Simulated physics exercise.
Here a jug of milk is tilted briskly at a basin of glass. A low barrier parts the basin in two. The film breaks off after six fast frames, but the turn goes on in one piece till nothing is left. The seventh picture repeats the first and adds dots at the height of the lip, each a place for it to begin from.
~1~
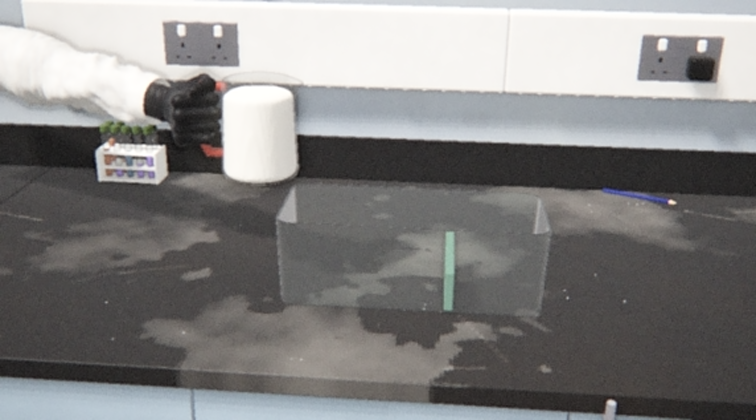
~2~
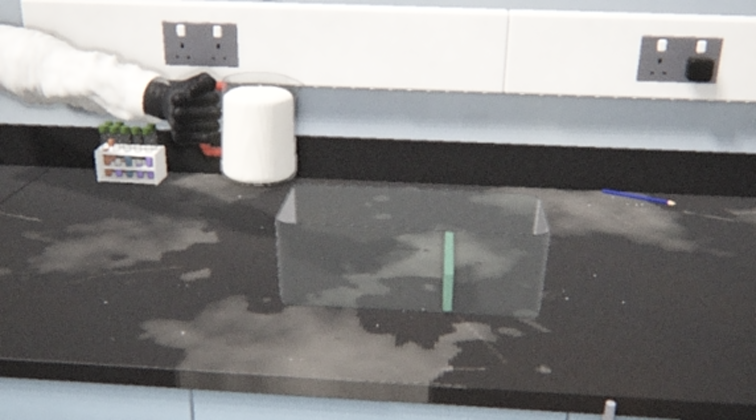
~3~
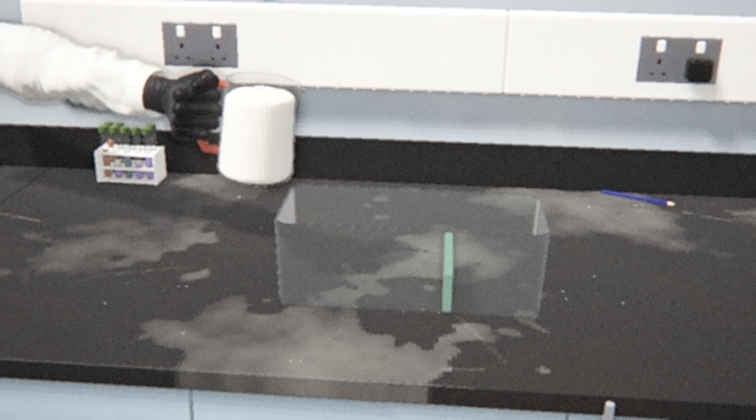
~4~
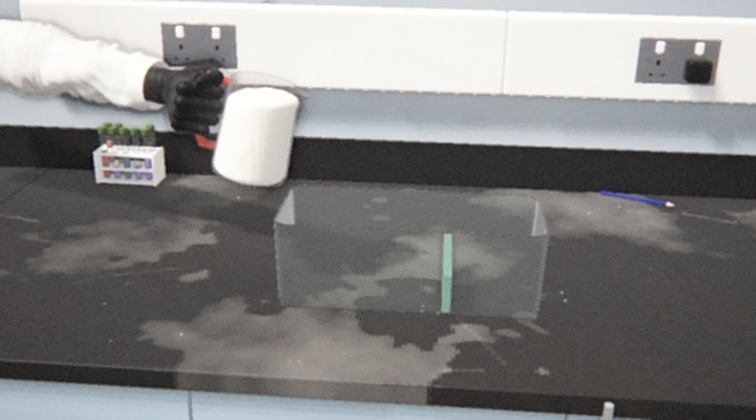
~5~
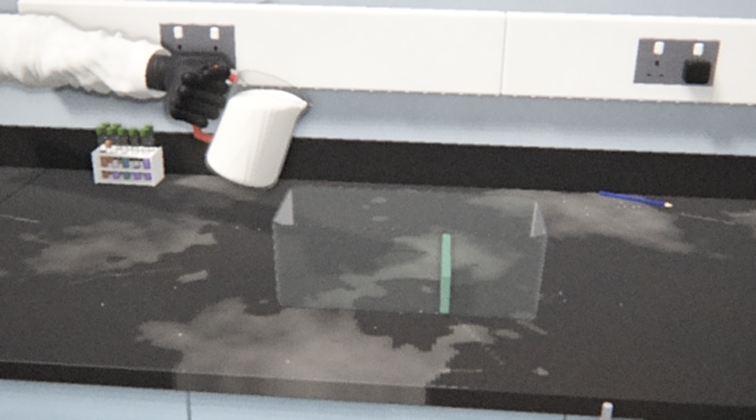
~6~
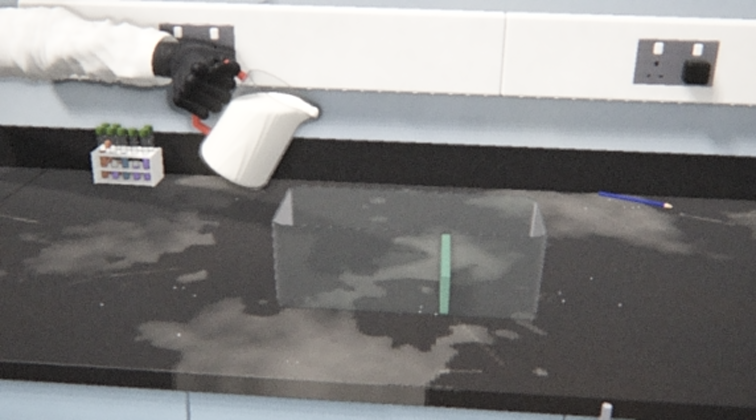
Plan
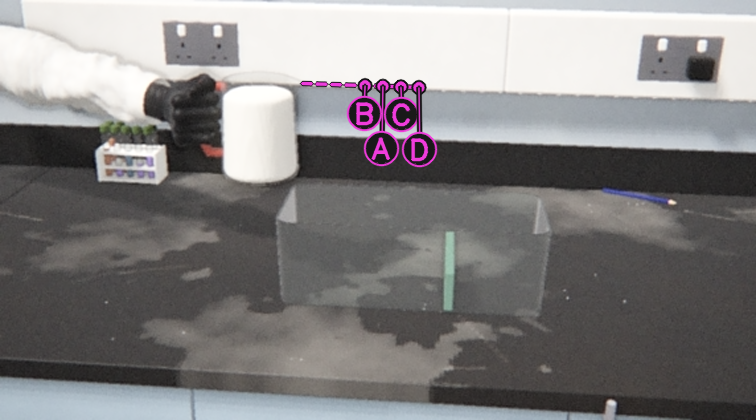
A black-gloved hand tilts a white jug rightward beside a clear, divided glass basin.
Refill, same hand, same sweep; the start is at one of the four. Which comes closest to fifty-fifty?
Use spot C.
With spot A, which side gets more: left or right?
The left side.
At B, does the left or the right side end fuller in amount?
The left one.
On the marked copy, A at (382, 86); B at (365, 85); C at (400, 86); D at (418, 87).
With A, about 92 % ends left of the wall and 7 % right of it.
With B, about 96 % ends left of the wall and 3 % right of it.
With C, about 46 % ends left of the wall and 54 % right of it.
With D, about 13 % ends left of the wall and 86 % right of it.
